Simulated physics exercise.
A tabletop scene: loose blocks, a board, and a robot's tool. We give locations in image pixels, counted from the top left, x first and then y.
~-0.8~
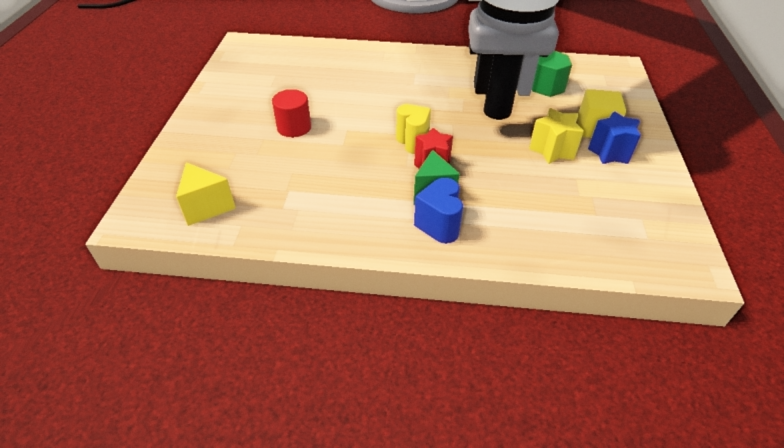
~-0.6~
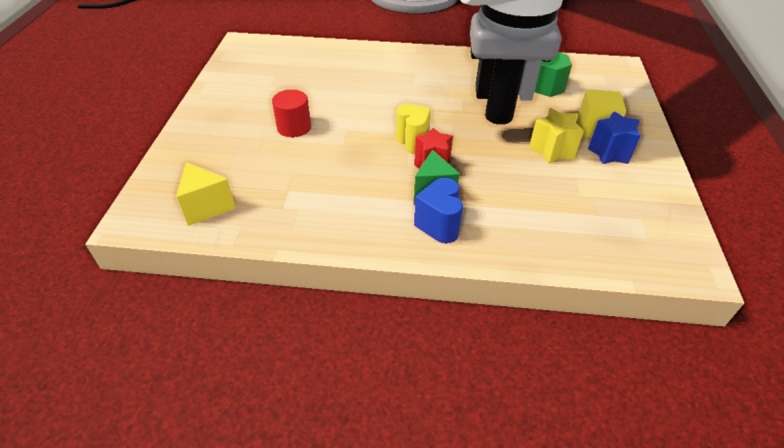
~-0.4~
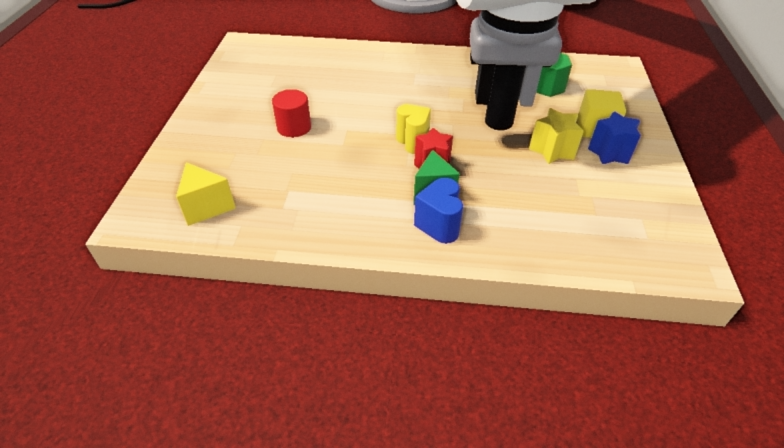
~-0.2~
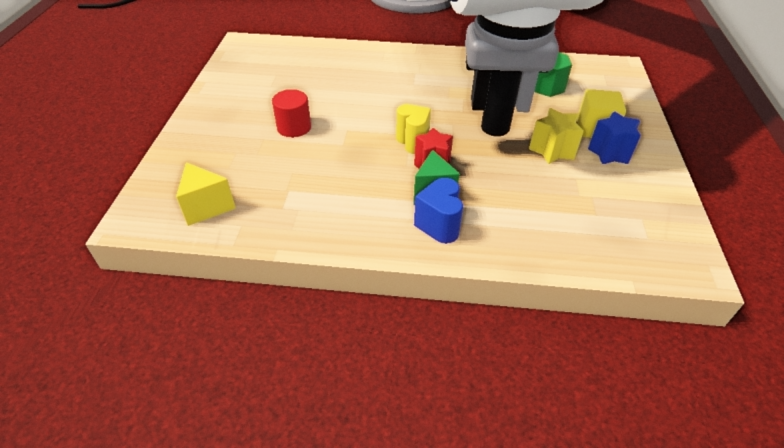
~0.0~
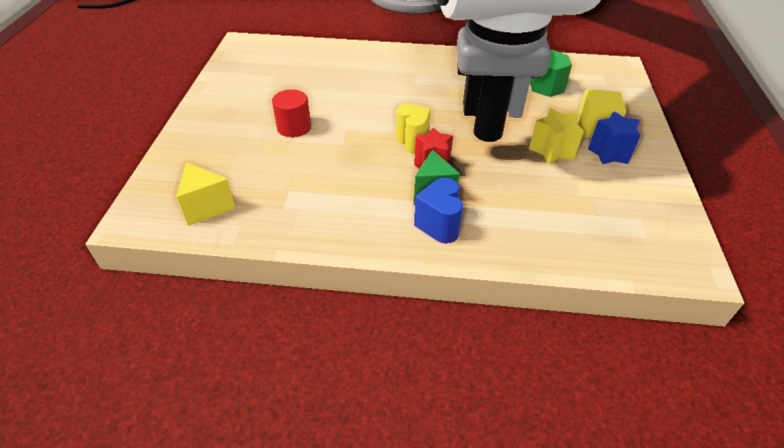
A black-tipped robot tool moves slightly toward the viewer while the colourful blocks stay still.
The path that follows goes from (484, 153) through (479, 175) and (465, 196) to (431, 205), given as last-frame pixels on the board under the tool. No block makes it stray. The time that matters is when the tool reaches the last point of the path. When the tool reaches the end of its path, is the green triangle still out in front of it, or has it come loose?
The tool keeps it before itself.
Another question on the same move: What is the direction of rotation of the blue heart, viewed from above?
Looking down, my answer is that the blue heart rotates anticlockwise.
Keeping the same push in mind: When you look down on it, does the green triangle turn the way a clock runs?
I believe so.
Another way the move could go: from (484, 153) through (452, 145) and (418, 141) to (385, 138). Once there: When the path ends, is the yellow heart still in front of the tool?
It seems so.
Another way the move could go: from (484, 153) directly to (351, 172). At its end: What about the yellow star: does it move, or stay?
By then it is still where it was.
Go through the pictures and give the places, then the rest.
Lower end of the tool (497, 112), tops of blocks, red star (435, 139), green triangle (436, 166), blue heart (442, 195), in the first picture.
Tool (499, 117), blocks as before, in the second picture.
Tool (499, 123), blocks as before, in the third picture.
Tool (495, 128), blocks as before, in the fourth picture.
Tool (488, 134), red star (435, 139), green triangle (436, 166), blue heart (442, 195), in the fifth picture.
The first path, step by step. One third of the way, tool (483, 155); nothing pushed yet.
Two thirds of the way, tool (468, 176); nothing pushed yet.
At the end, tool (432, 185); red star not moved; green triangle (404, 168), turned 45° clockwise; blue heart (430, 203), turned 45° anticlockwise.
